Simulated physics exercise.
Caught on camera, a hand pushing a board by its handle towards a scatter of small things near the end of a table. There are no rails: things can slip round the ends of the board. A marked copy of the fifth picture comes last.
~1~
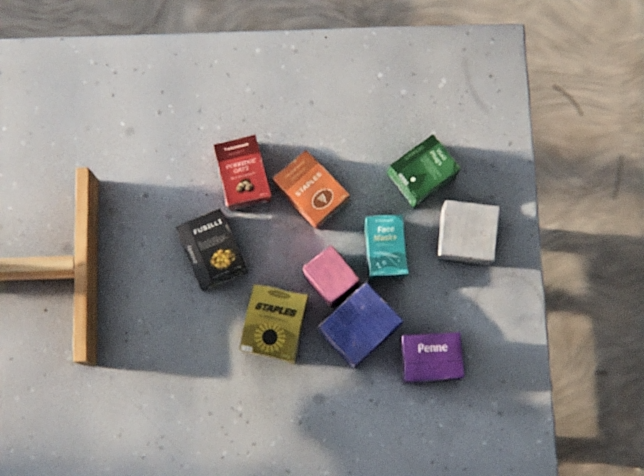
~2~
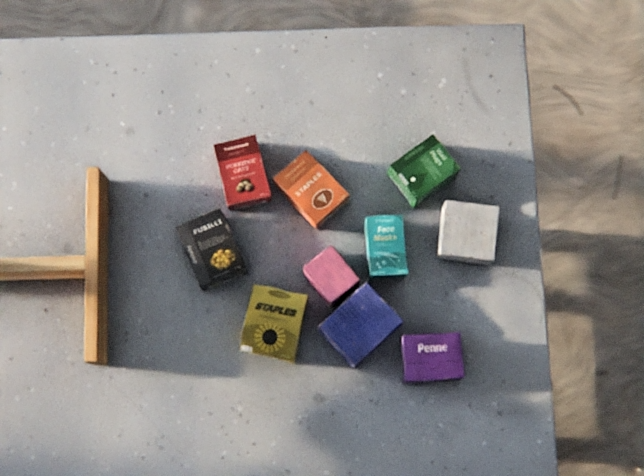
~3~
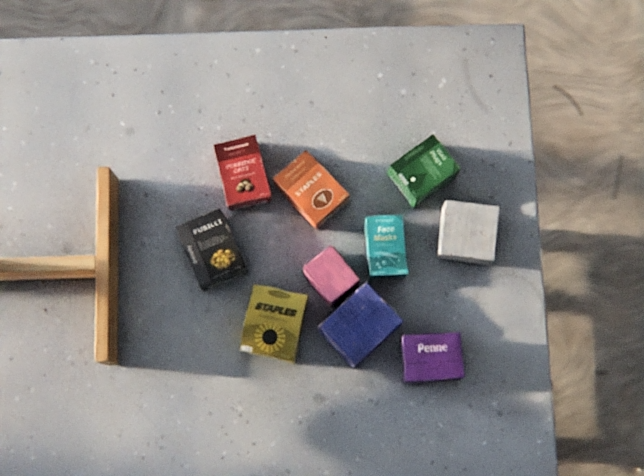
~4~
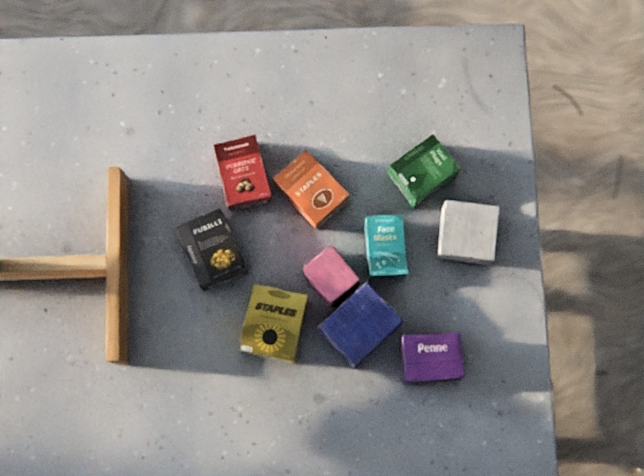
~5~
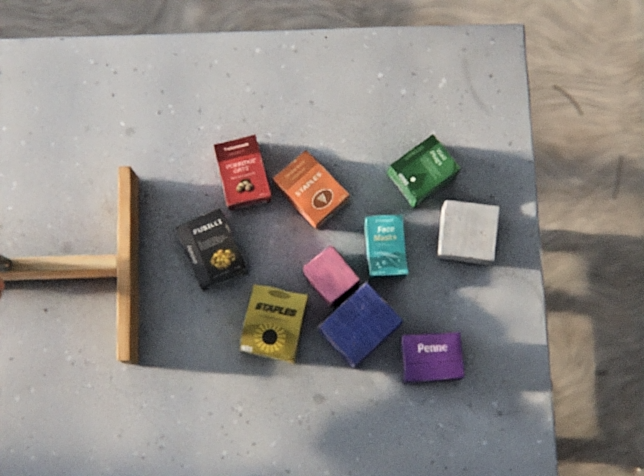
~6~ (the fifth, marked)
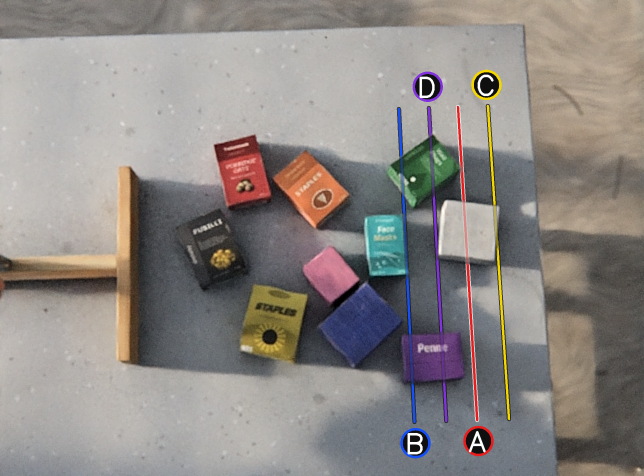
The video shows a wooden board on a handle sliding slowly to the right across a speckled grey tabletop, drawing nearer to a scatter of small colourful boxes and blocks, which stay still and untouched throughout.
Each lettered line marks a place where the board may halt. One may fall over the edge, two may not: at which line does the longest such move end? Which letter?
B is the last line within the limit.
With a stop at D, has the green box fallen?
By then, yes.
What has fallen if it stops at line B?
It is the white block.
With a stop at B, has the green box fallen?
By then, no.
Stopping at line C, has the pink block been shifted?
Yes.
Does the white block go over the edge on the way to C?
By then, yes.
On the copy, A at (467, 259); B at (406, 261); C at (498, 258); D at (437, 260).
On B. First, board (224, 258); red packet (255, 172); orange box (317, 191).
Then, board (326, 255); white block (480, 231); purple packet (471, 382).
Finally, board (404, 252); white block over the edge; green box (531, 163); one fallen.
By contrast, A drops five; C drops six; D drops three.
